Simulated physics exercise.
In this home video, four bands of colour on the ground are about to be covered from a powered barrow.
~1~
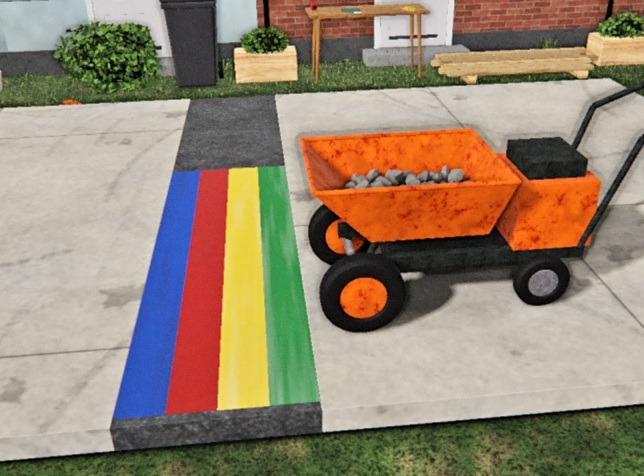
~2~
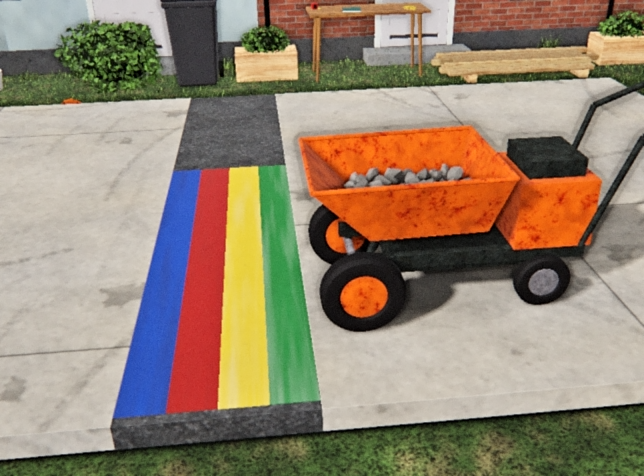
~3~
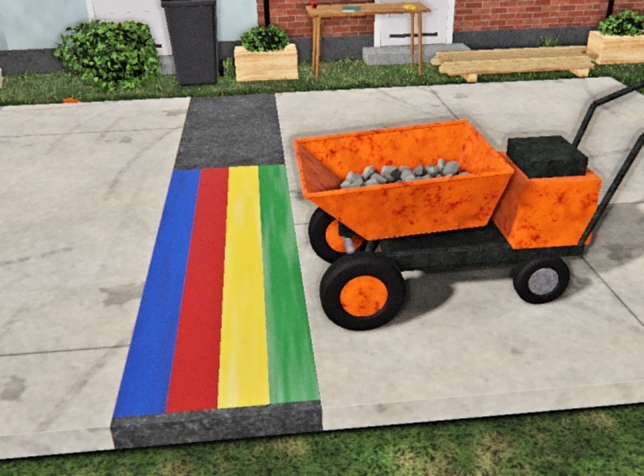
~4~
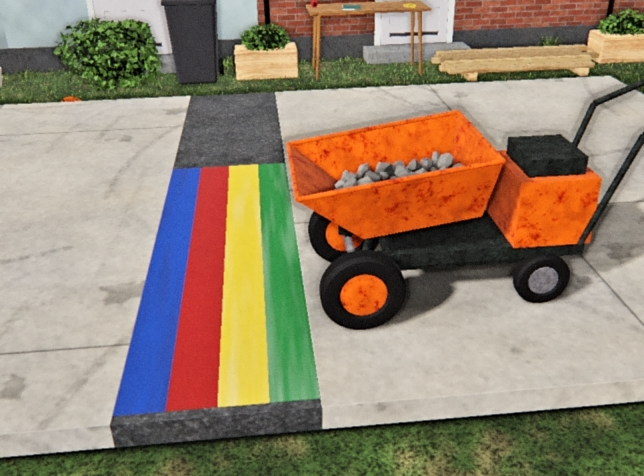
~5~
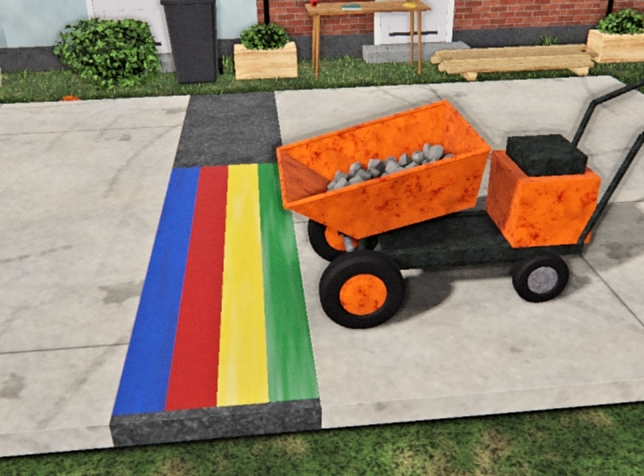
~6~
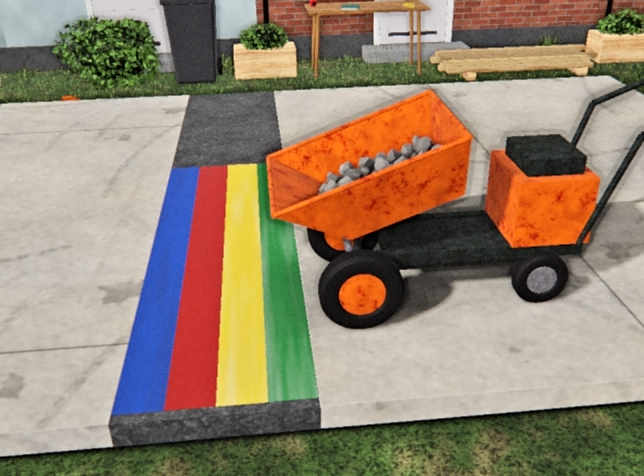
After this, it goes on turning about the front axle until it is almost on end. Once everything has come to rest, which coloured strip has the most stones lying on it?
Red.
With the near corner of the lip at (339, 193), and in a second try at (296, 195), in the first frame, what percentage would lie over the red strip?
You'd get around 30 in a hundred, then 40 in a hundred.
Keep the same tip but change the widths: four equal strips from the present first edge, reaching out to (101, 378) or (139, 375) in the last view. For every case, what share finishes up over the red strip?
The first gives 40 %, the second 40 %.
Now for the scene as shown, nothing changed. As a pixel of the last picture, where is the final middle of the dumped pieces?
Around (202, 293).
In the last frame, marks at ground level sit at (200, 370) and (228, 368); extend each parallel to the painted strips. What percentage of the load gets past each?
Respectively 50 and 70 percent.
Soon after the last picture, skip tipped steeply; all in the skip.
A little later, skip tipped right over; about two thirds in the skip; a small part over the yellow strip; about a quarter over the red strip.
Later still, skip tipped right over; about a quarter in the skip; a small part over the yellow strip; about a third over the red strip; about a quarter over the blue strip; a small part off the paint.
At rest, skip tipped right over; about a quarter in the skip; none over the green strip; about a quarter over the yellow strip; about a third over the red strip; about a quarter over the blue strip; a small part off the paint.
